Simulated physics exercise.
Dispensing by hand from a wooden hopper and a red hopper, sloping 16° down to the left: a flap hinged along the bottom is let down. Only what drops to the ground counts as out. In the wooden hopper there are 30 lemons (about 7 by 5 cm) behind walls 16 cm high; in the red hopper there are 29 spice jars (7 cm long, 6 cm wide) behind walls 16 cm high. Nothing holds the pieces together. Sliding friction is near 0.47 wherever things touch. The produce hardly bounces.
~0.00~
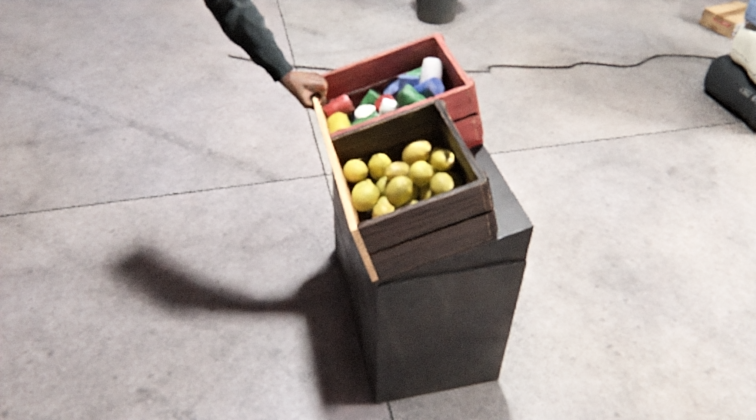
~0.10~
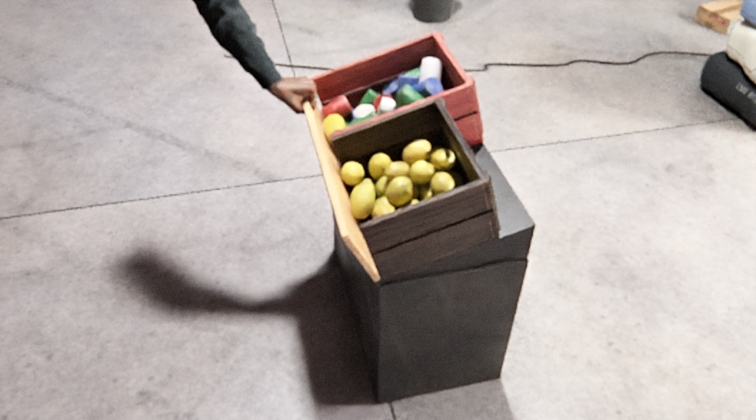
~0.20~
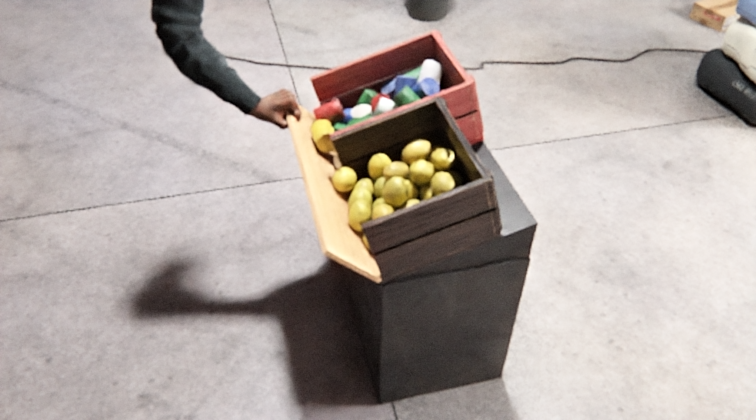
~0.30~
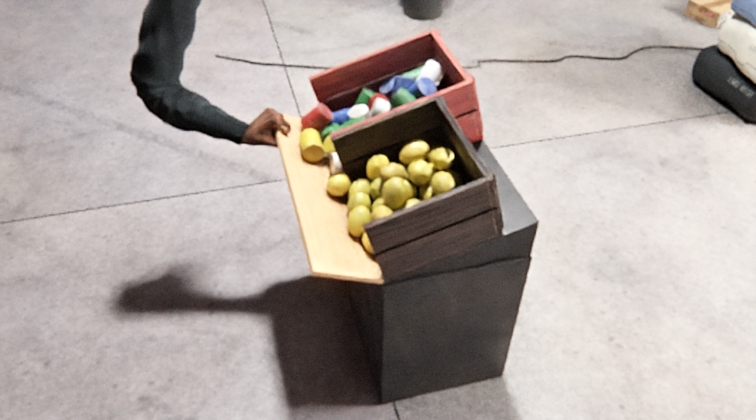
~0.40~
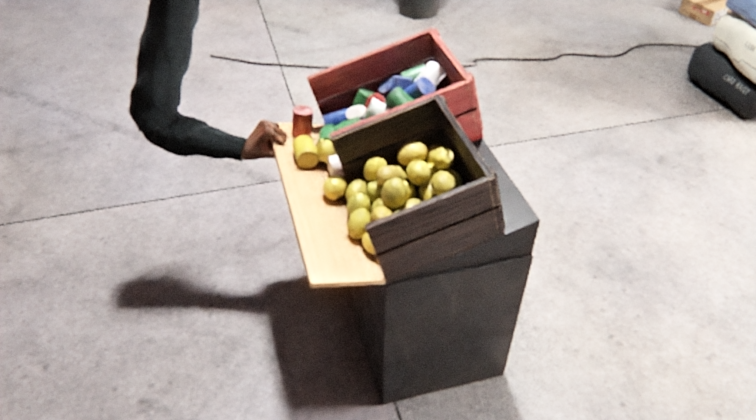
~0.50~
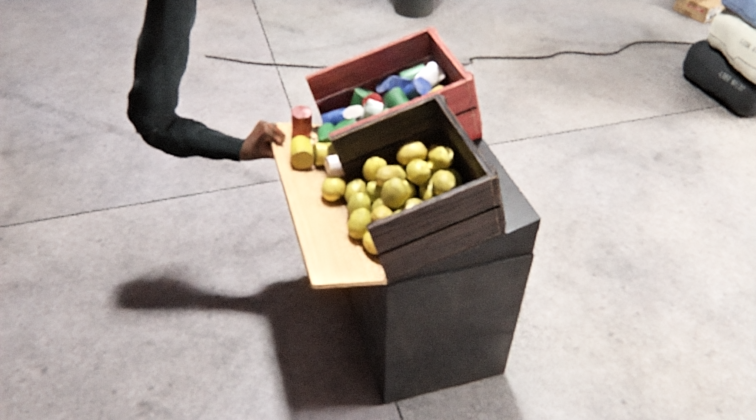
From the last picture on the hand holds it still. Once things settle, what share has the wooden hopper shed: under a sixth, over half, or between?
Fewer than one in six of the lemons leave the wooden hopper.
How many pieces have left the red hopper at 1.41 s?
About: Red hopper 0.
After 0.90 s, wooden hopper 30 in, 0 out and red hopper 29 in, 0 out.
After 1.41 s, wooden hopper 30 in, 0 out and red hopper 29 in, 0 out.
After 2.12 s, wooden hopper 30 in, 0 out and red hopper 29 in, 0 out.
Final count (at 3.02 s), wooden hopper 30 in, 0 out and red hopper 29 in, 0 out. Asked share, 0 of 30, 0 per cent.
